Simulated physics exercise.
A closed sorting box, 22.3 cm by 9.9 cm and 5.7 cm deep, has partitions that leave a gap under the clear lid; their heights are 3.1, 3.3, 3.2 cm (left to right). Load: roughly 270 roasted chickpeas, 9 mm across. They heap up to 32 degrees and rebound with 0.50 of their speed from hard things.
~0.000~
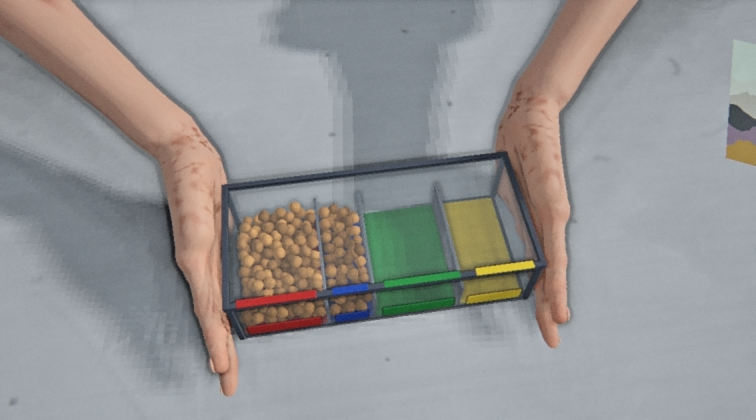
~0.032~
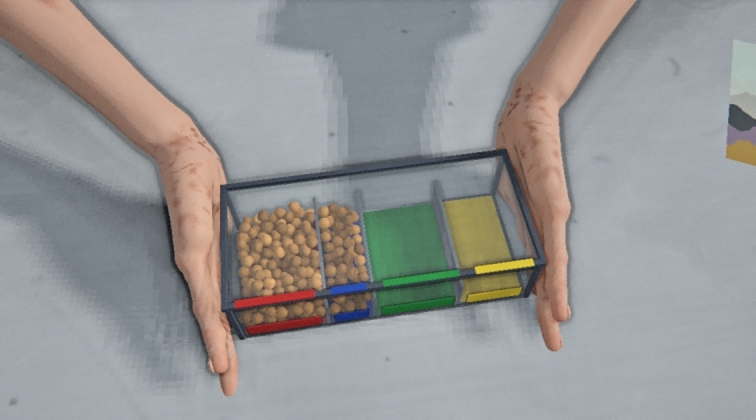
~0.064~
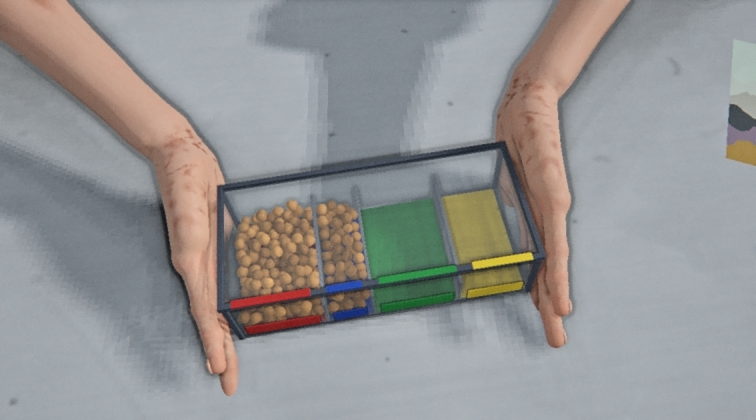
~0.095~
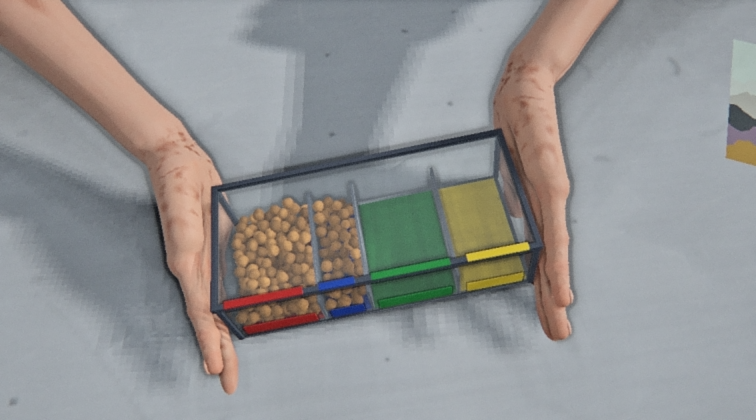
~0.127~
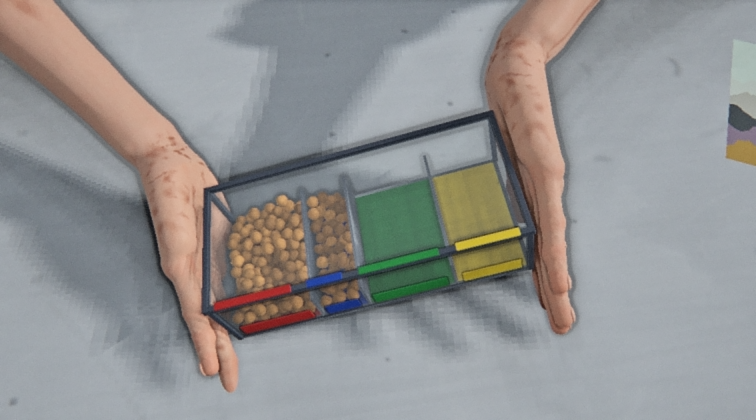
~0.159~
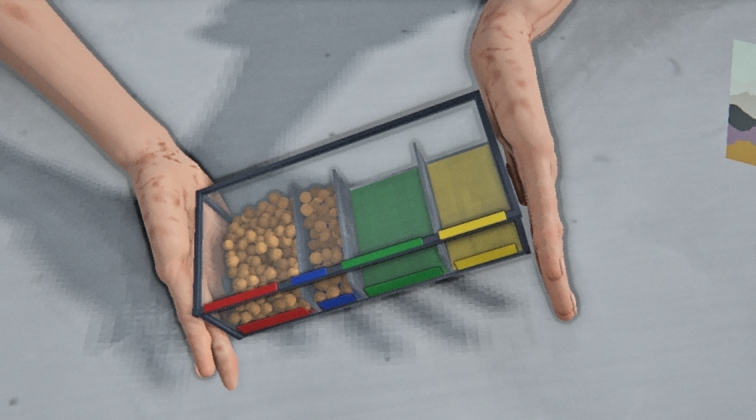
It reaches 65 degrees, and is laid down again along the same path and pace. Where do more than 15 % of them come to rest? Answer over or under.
Red: Over, blue: Over, green: Under, yellow: Under.
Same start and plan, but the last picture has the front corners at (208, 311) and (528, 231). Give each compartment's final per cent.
Red 75, blue 25, green 0, yellow 0.
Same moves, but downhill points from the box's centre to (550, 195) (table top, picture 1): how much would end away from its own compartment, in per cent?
Some 35 per cent.
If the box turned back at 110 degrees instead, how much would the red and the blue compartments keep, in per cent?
Red 100; blue 0.
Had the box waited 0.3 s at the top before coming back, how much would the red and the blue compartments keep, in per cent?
Then: Red 75; blue 25.
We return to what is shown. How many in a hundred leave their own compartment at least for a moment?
Roughly 0 per cent.
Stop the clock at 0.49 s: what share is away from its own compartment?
Some 0 per cent.
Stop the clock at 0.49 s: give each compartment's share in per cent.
Red 75, blue 25, green 0, yellow 0.
After 0.49 s, tilt 63 degrees; red 75 %, blue 25 %.
After 0.71 s, tilt 24 degrees; red 75 %, blue 25 %.
After 1.04 s, tilt 0 degrees; red 75 %, blue 25 %.
At rest (1.7 s), red 75 %, blue 25 %, green 0 %, yellow 0 %.
